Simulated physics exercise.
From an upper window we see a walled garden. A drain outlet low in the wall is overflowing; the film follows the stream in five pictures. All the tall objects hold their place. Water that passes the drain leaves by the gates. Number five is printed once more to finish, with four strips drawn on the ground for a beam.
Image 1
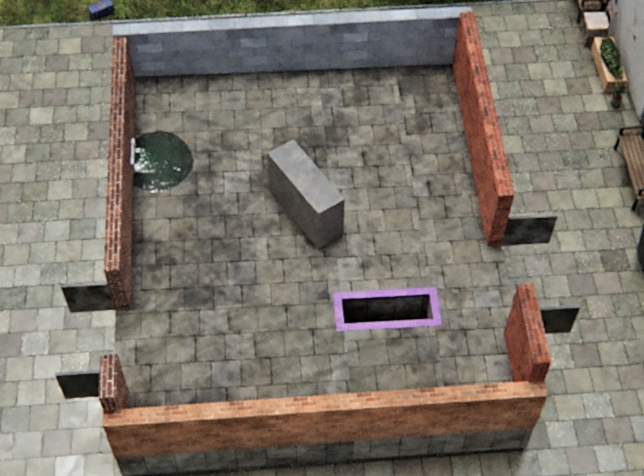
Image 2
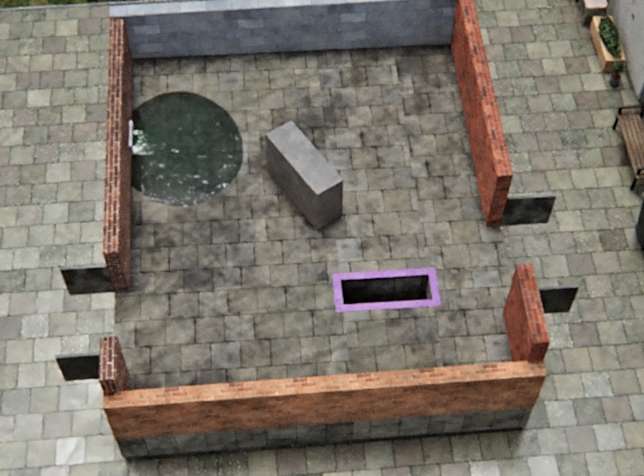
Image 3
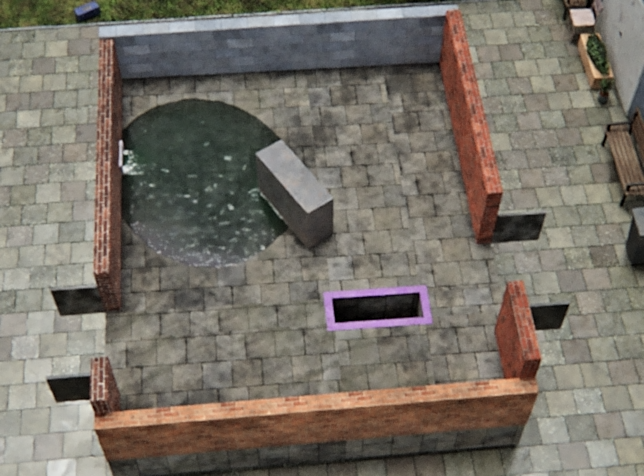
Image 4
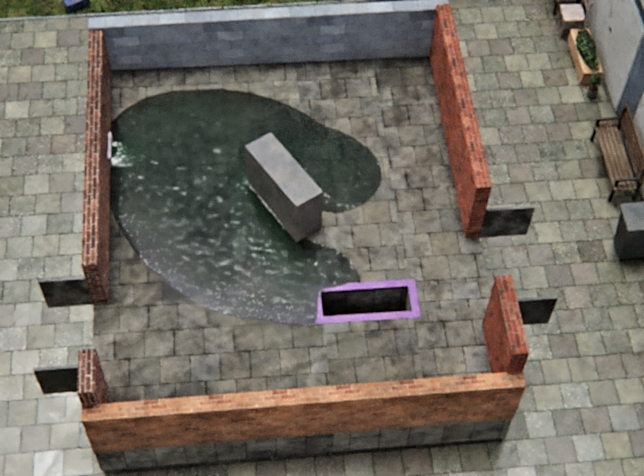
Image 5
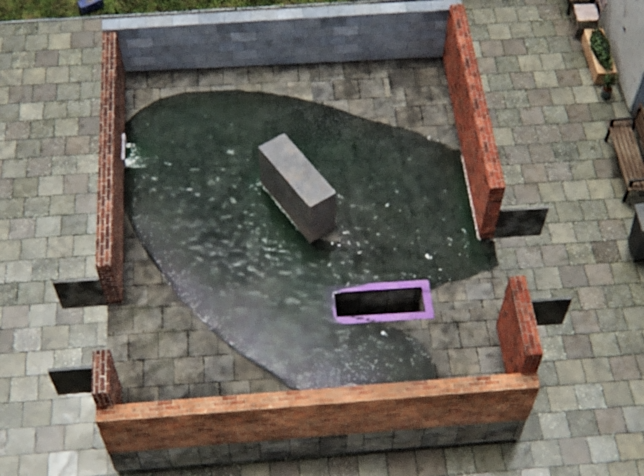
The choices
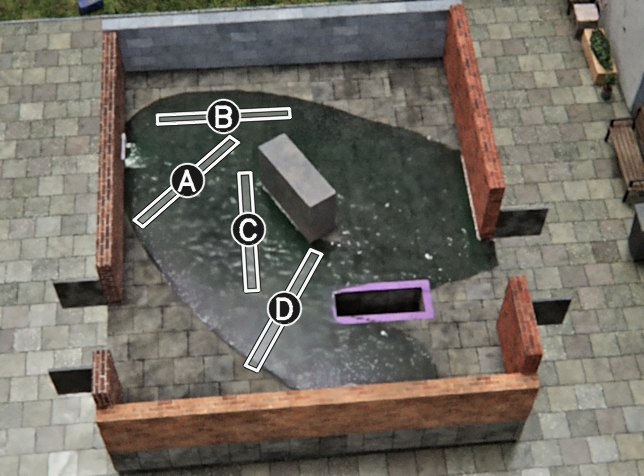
A walled courtyard seen from above had a small dark pool by its left wall, and the water spread across the paving, surrounded a grey block, and reached the purple-edged opening and right wall.
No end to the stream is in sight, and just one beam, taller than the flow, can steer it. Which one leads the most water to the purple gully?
Choose B.
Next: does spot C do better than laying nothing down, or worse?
It is worse.
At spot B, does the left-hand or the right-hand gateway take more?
The right gate.
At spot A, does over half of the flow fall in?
No, it does not.
On the marked copy, A from (138, 223) to (234, 139); B from (157, 119) to (289, 113); C from (252, 290) to (244, 172); D from (251, 368) to (316, 251).
For spot A, about 29 % of the stream runs into the purple gully, about 70 % out by the gates.
For spot B, about 42 % of the stream runs into the purple gully, about 58 % out by the gates.
For spot C, about 26 % of the stream runs into the purple gully, about 74 % out by the gates.
For spot D, about 26 % of the stream runs into the purple gully, about 73 % out by the gates.
